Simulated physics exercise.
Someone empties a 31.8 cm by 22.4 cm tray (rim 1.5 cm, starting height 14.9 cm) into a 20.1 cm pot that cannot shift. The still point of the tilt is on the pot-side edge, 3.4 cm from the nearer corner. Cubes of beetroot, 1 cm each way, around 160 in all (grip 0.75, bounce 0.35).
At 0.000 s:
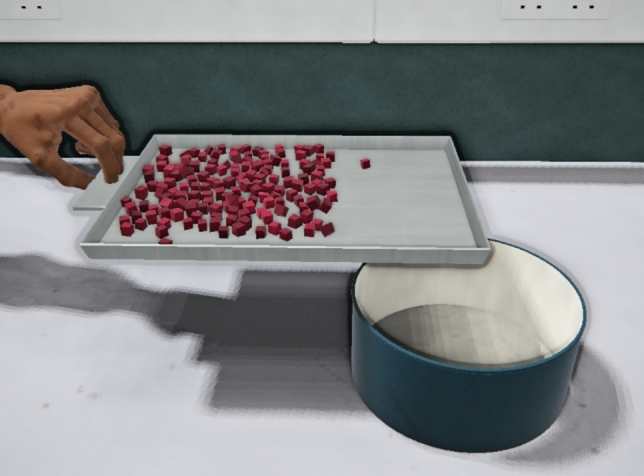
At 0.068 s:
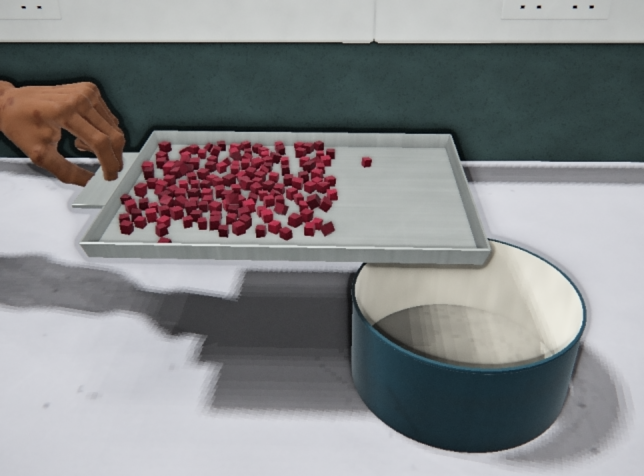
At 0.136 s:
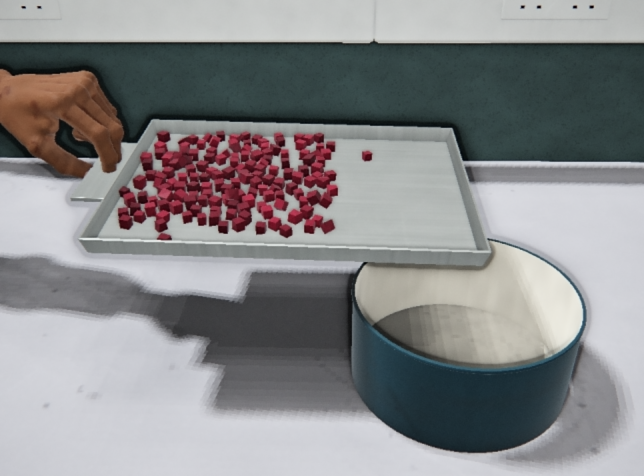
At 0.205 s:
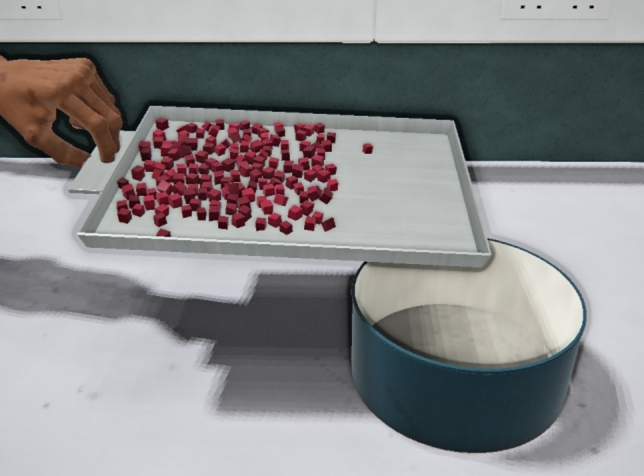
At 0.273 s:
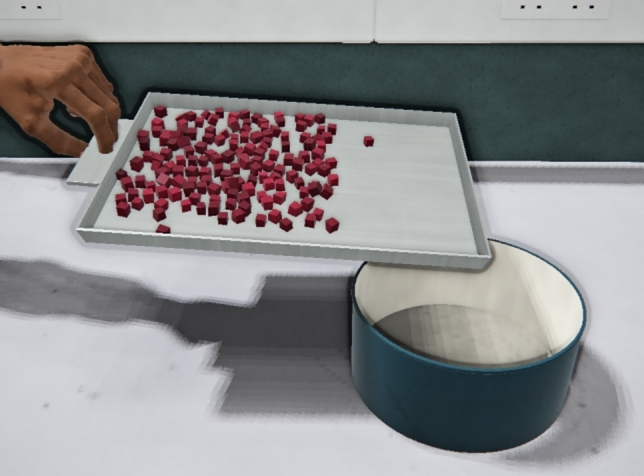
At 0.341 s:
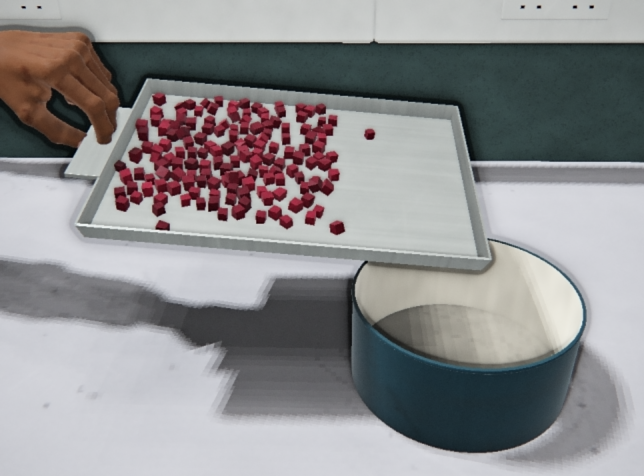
On a pale worktop before a dark green wall with white sockets above, seen from the front and slightly above by a still camera, a hand at the left holds a light grey tray of small beetroot cubes. A blue pot with a cream inside stands below its right end. The hand slowly raises the left and far side, tilting the tray gently while the cubes stay mostly in place.
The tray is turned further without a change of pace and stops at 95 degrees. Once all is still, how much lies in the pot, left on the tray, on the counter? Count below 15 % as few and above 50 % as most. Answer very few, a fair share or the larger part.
Pot: A fair share, tray: Very few, counter: The larger part.
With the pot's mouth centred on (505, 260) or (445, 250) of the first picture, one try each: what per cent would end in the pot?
About 0 and 0 per cent.
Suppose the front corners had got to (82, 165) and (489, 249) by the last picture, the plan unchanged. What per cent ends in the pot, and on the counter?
Pot 70, counter 25.
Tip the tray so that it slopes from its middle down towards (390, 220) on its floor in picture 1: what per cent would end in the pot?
About 90 per cent.
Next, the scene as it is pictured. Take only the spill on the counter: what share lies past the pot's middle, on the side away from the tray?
About 10 per cent.
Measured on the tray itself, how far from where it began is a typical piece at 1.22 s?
Roughly 13 cm.
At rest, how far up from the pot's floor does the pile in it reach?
Some 1.5 cm.
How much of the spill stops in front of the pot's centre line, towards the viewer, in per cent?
Some 100 per cent.
After 1.22 s, tilt 50 degrees; the tray holds 90 %, the pot 0 %.
Then, at 1.81 s, tilt 76 degrees; the tray holds 60 %, the pot 20 %.
After 2.45 s, tilt 95 degrees; the tray holds 10 %, the pot 30 %.
By 3.6 s all is still; pot 40 %, tray 0 %, counter 60 %.
